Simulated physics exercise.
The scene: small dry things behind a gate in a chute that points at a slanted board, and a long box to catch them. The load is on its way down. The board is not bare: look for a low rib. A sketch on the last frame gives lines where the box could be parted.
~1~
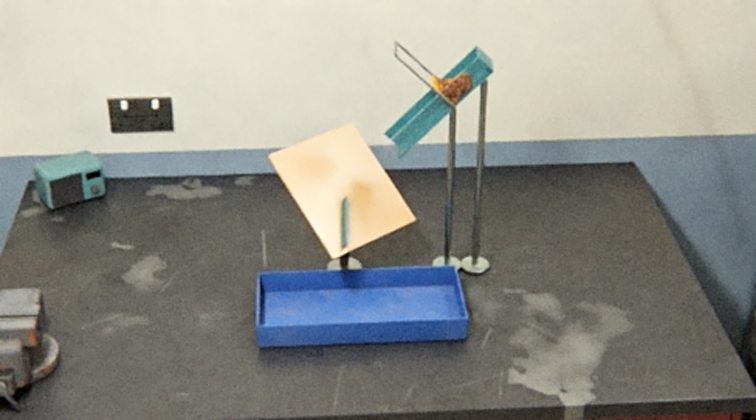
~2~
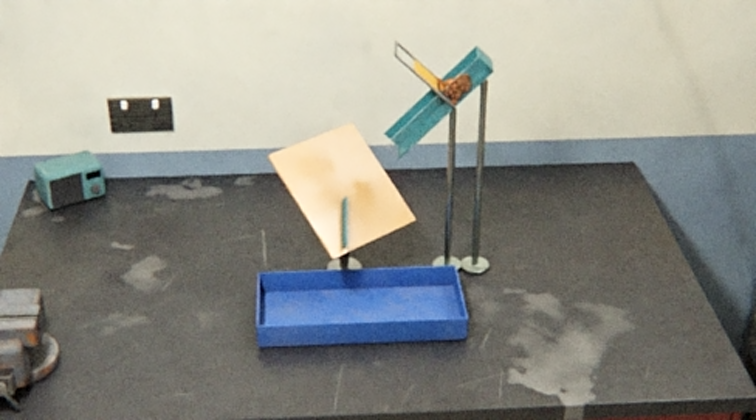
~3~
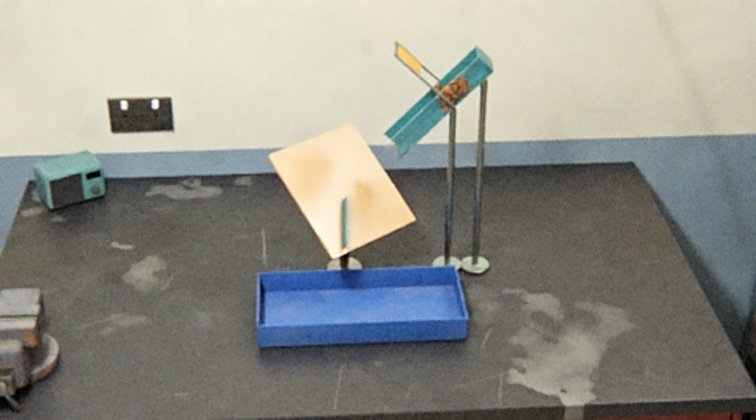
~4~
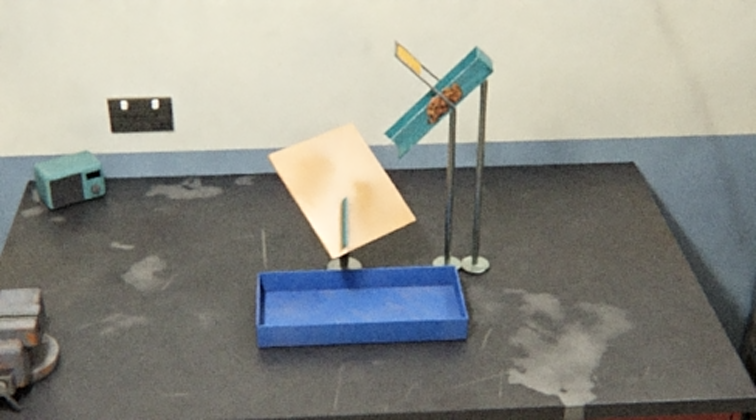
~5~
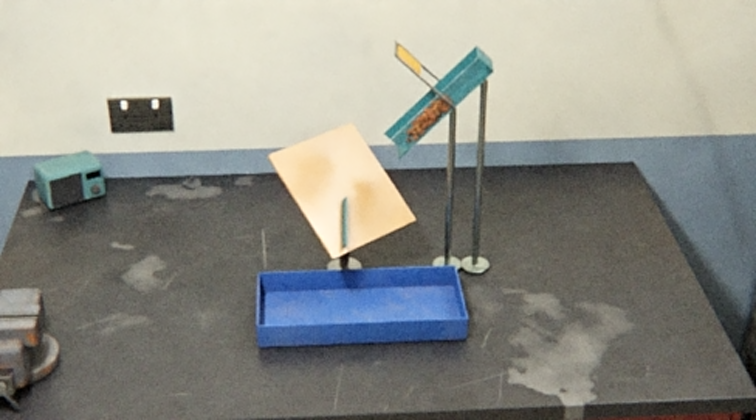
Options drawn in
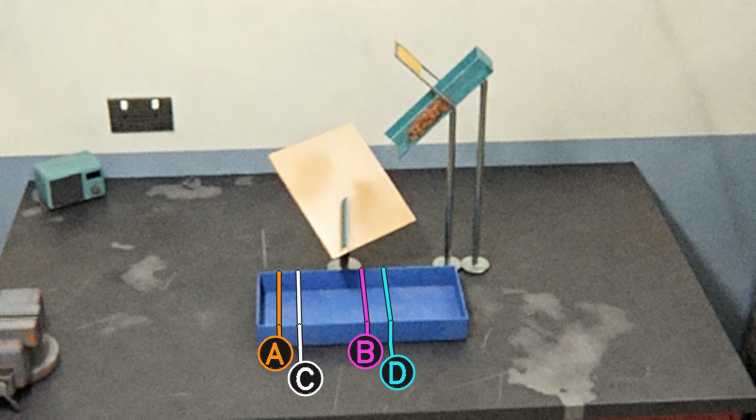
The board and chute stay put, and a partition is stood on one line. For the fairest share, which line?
I would pick line D.
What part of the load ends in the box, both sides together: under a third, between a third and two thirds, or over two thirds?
Over two thirds.
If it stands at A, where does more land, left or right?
More lands on the right.
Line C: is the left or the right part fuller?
The right side.
On the marked copy, line A crosses the front rim at (279, 325); line B crosses the front rim at (367, 322); line C crosses the front rim at (299, 325); line D crosses the front rim at (390, 321).
With A, of what is caught, none at all on the left of the divider, the whole lot on the right.
With B, of what is caught, a small share on the left of the divider, the bulk on the right.
With C, of what is caught, none at all on the left of the divider, the whole lot on the right.
With D, of what is caught, close to half on the left of the divider, close to half on the right.
